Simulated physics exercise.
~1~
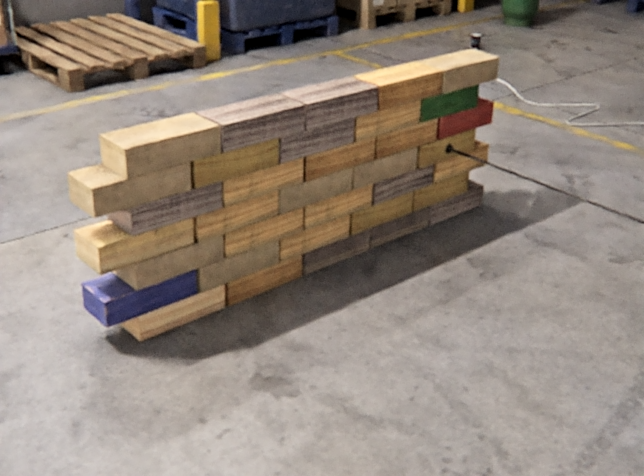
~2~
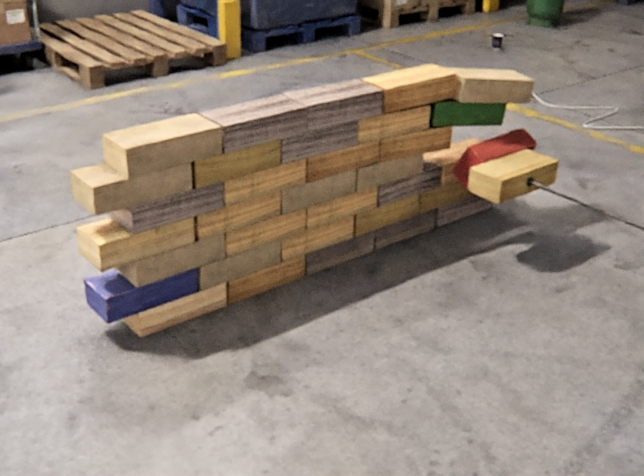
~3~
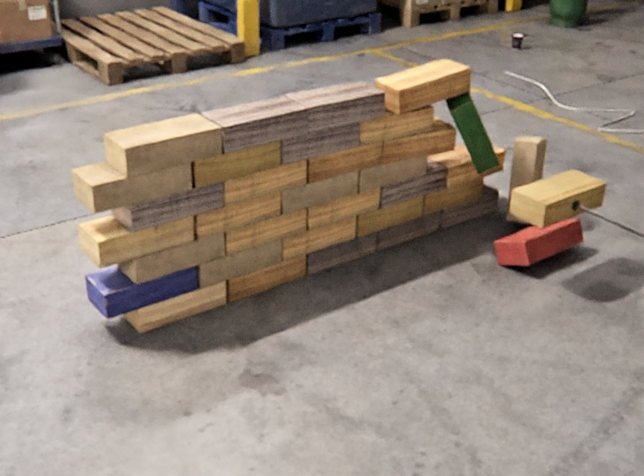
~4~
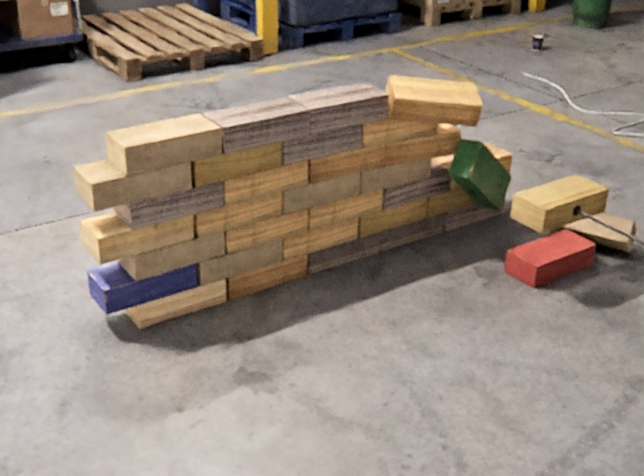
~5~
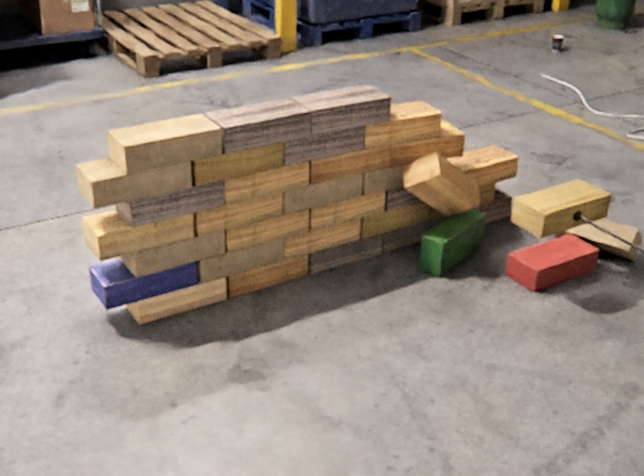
On a warehouse floor, a thin rod drew a block out of the right end of a stacked wooden wall, and the red, green and a few plain blocks tumbled down beside it, while the rest, including the blue one, stayed standing.
